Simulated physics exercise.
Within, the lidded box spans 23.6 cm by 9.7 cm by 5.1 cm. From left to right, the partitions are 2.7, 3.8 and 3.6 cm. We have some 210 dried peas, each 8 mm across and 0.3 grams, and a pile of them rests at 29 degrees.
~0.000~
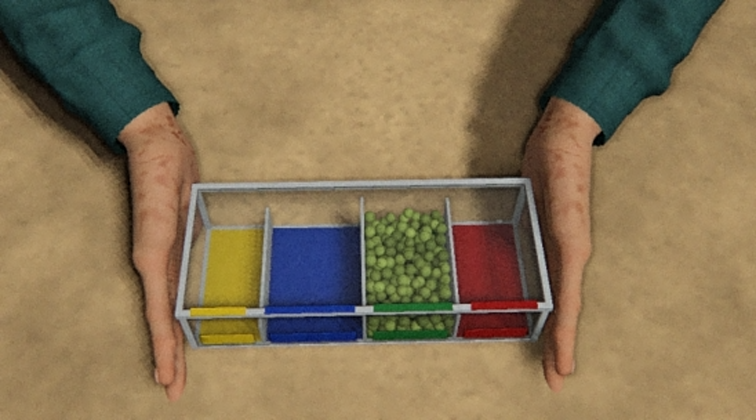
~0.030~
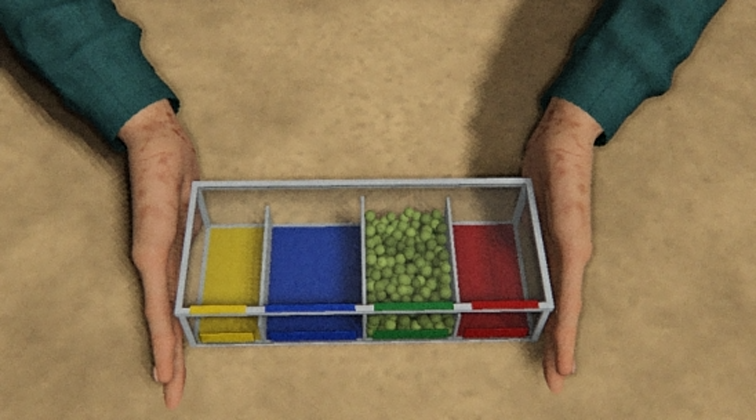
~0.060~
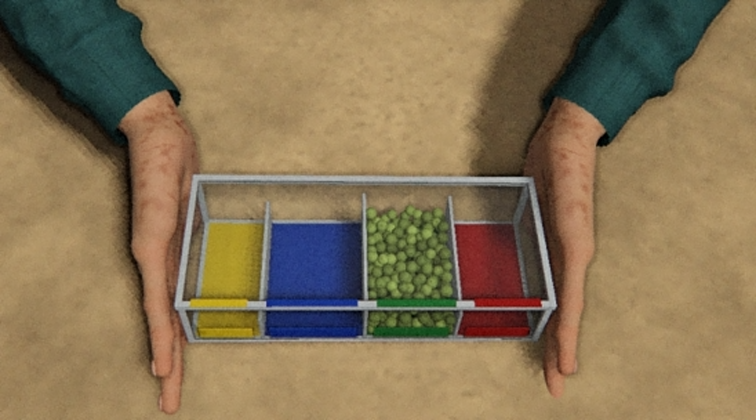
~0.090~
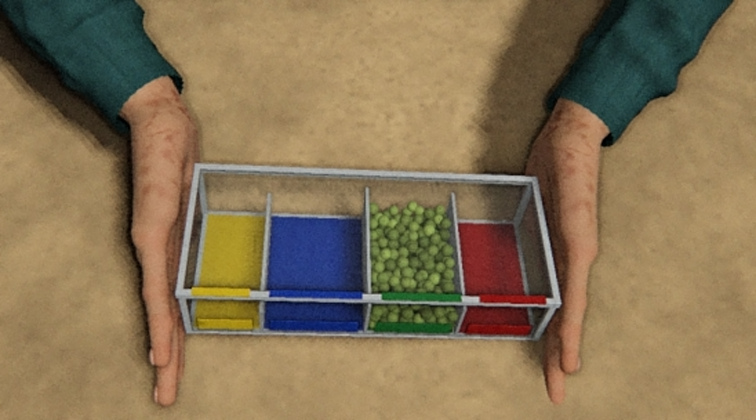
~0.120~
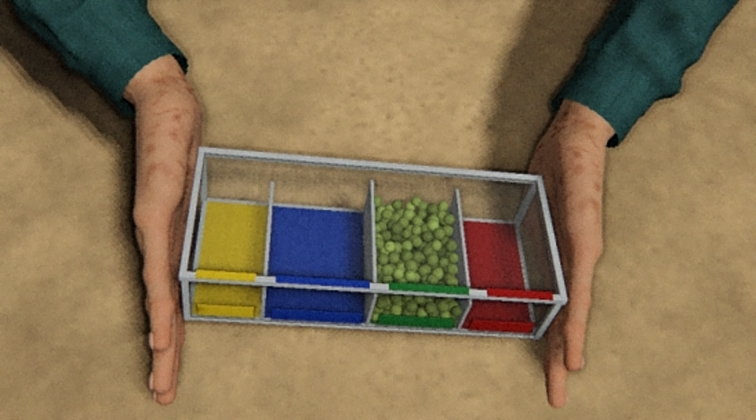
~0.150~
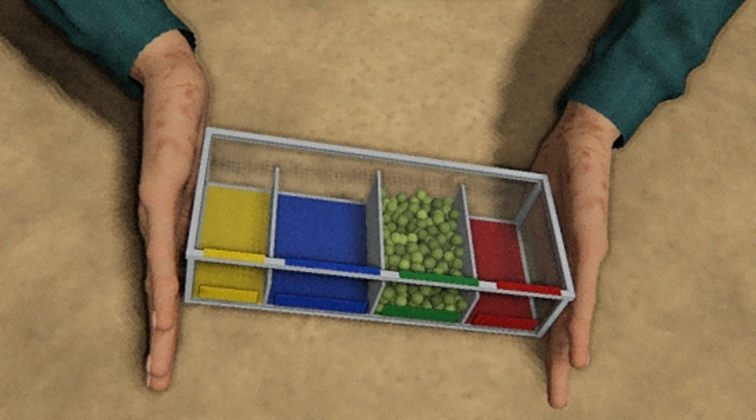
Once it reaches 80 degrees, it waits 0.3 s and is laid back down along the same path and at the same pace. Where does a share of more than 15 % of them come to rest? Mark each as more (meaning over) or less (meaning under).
Red compartment - more; blue compartment - less; green compartment - more; yellow compartment - less.
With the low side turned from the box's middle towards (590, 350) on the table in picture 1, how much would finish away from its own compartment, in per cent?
The share would be about 10 percent.
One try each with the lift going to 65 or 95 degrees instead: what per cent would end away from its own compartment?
Roughly 15 percent for the first try and 25 percent for the second.
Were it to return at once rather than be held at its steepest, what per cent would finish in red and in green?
In that case red 20; green 80.
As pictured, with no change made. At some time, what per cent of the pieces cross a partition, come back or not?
Close to 25 percent.
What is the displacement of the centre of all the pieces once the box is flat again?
Net shift: Approx. 2.5 cm.
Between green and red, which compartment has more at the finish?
The green compartment.
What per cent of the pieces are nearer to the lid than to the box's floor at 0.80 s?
About 40 %.
After 0.80 s, tilt 80 degrees; red 15 %, green 85 %.
After 1.23 s, tilt 46 degrees; red 25 %, green 75 %.
After 1.75 s, tilt 0 degrees; red 25 %, green 75 %.
At rest (2.3 s), red 25 %, blue 0 %, green 75 %, yellow 0 %.
